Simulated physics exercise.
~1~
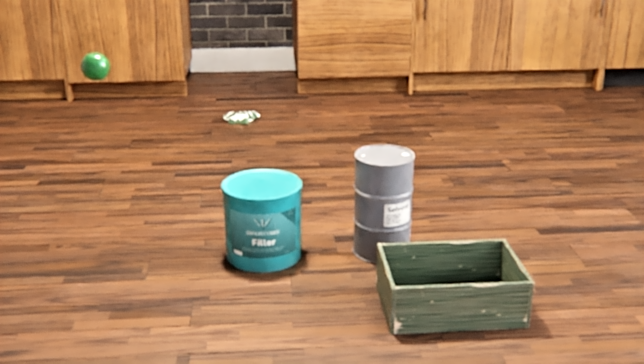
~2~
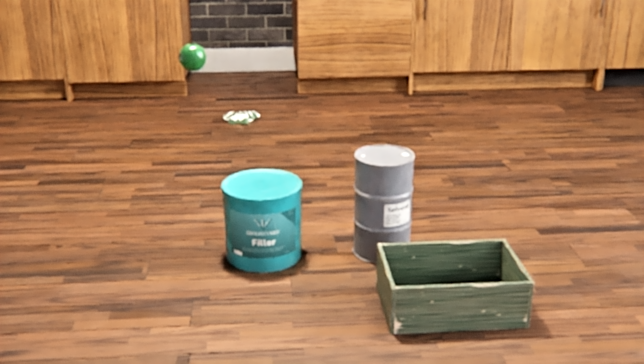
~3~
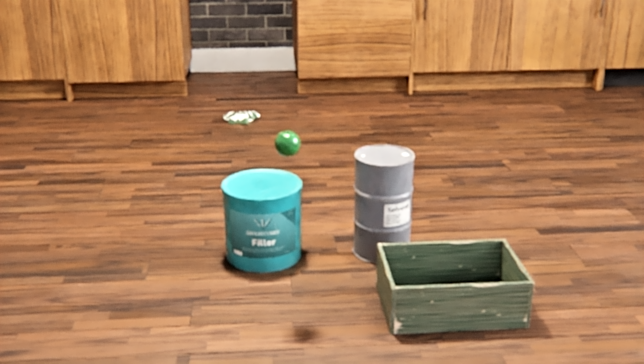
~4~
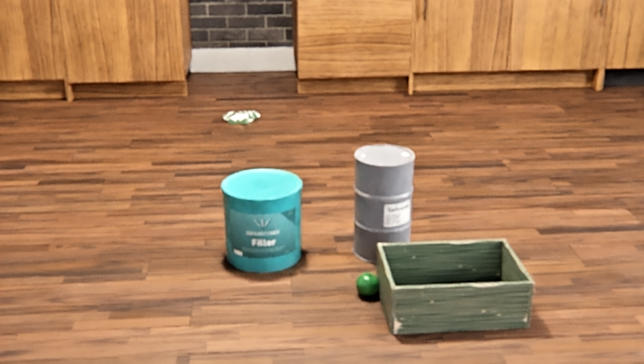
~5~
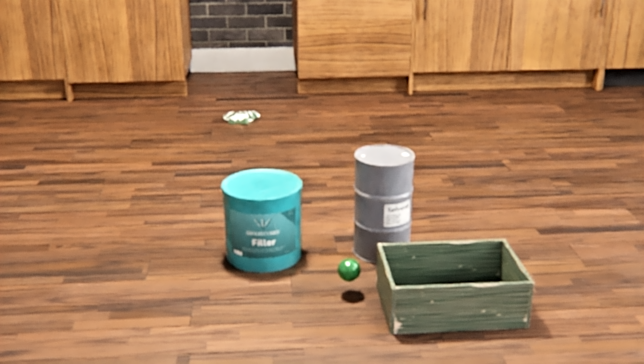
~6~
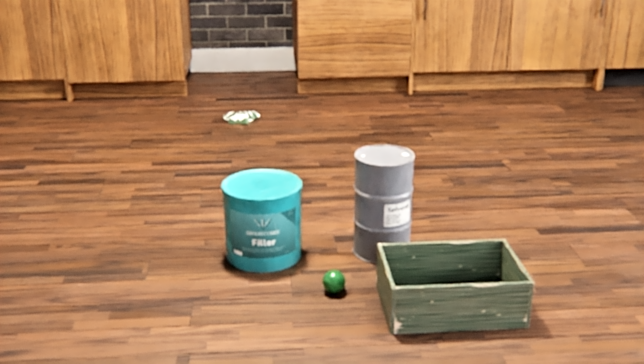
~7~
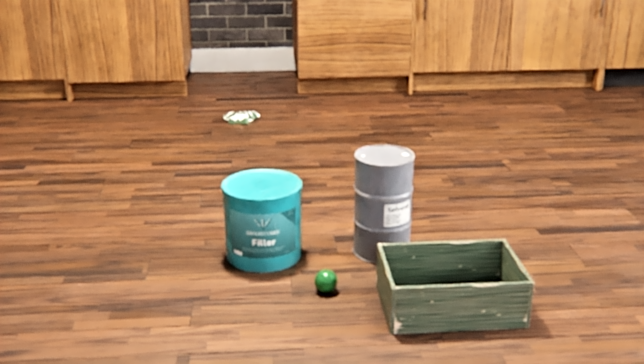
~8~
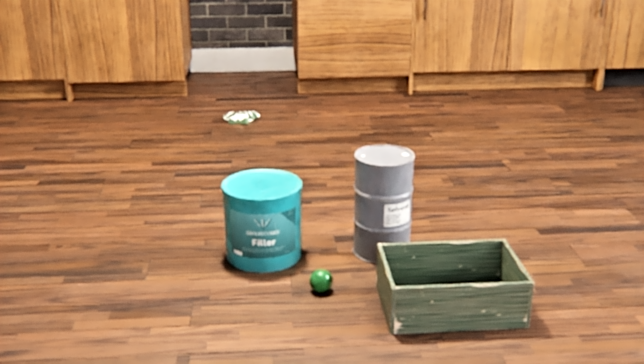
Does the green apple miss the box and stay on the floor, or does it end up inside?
The green apple misses the box. It ends up on the floor outside, to the left of the box.
